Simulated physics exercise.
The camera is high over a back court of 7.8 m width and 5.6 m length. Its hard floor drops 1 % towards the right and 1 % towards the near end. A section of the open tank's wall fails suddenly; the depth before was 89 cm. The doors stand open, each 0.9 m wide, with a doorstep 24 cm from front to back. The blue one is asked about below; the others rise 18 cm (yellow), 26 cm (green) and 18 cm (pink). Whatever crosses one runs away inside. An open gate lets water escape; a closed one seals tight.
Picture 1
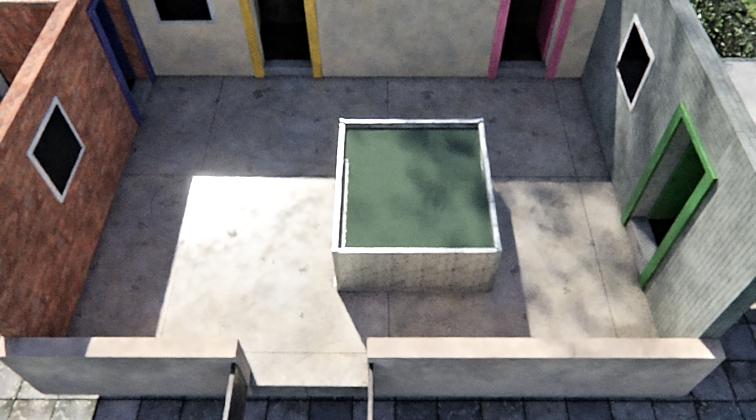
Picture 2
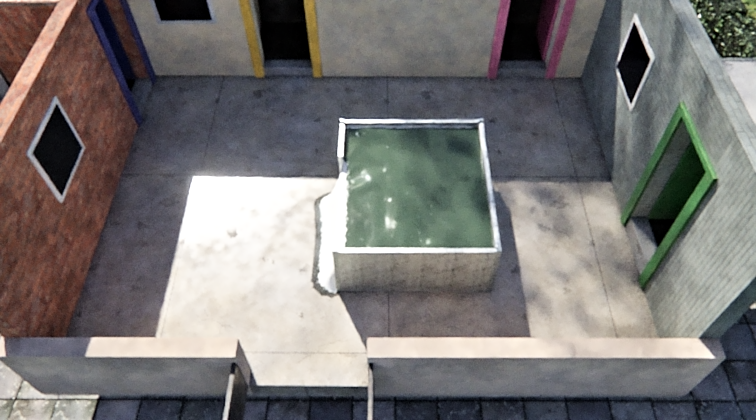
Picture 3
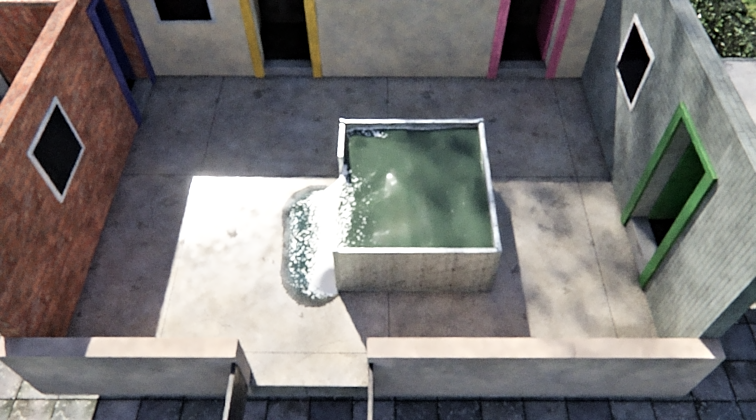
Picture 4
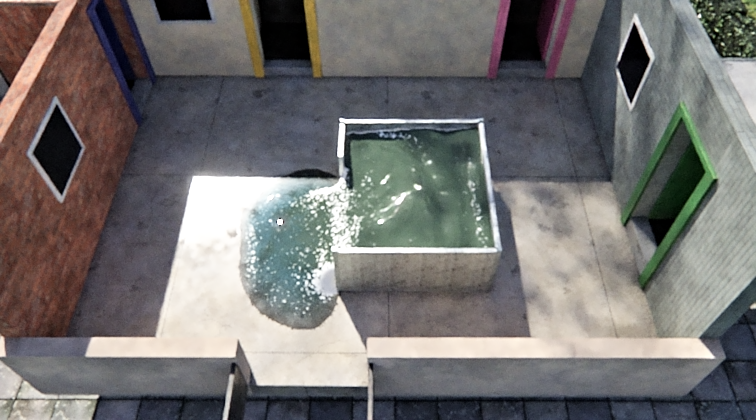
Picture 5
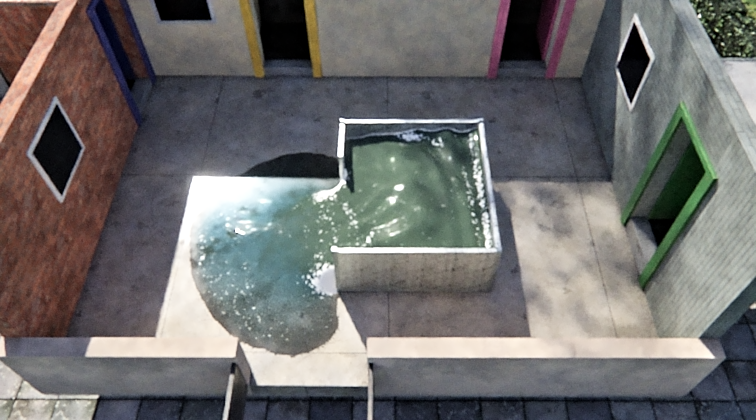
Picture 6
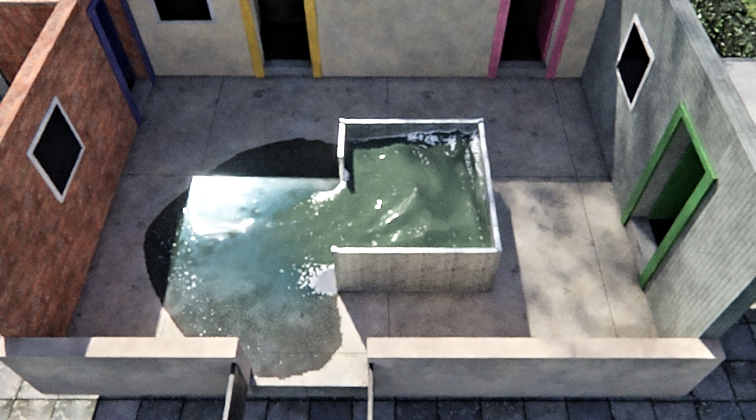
A walled back court with a hard grey floor is seen from high above by a camera that stays still. A square open tank of green water stands near the middle, with a brick-red wall and blue door at left, yellow and pink doorways behind, and a green one at right. Water bursts through the tank's left side, foaming, and spreads leftward and nearer in a widening, glinting sheet while the tank's surface ripples.
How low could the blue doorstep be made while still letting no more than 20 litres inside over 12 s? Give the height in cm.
About 19 cm.
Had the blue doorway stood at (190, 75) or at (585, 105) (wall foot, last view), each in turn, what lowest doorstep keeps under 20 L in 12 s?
Roughly 24 and 15 cm.
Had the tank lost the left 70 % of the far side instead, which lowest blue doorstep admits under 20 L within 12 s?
About 31 cm.
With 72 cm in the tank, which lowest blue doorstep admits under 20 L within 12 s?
Then roughly 13.5 cm.
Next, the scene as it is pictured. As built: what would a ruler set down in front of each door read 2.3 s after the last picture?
Depths in cm: Yellow 1, green 0, blue 12, pink 0.
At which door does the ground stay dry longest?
The green one.
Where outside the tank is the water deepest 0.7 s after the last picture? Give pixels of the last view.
Around (57, 365).
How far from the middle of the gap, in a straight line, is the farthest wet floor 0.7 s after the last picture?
About 4.2 m.
Then, 0.7 s after the last picture water covers 35 % of the floor, deepest (56 cm) near (57, 365); it has not reached the blue door.
Then, 2.3 s after the last picture water covers 40 % of the floor, deepest (36 cm) near (189, 280); 12 cm at the blue door, 0 litres in over its 17 cm doorstep.
Then, 11.3 s after the last picture water covers 100 % of the floor, deepest (18 cm) near (660, 356); 3 cm at the blue door, 33 litres in over its 17 cm doorstep.
At the blue door as built, the water peaked near 23 cm, 4.3 s after the last picture.
Run again over the same 12 s with other heights there, 42 litres in over 16 cm, 7 litres over 22 cm. The limit of 20 litres is kept from about 19 cm up.
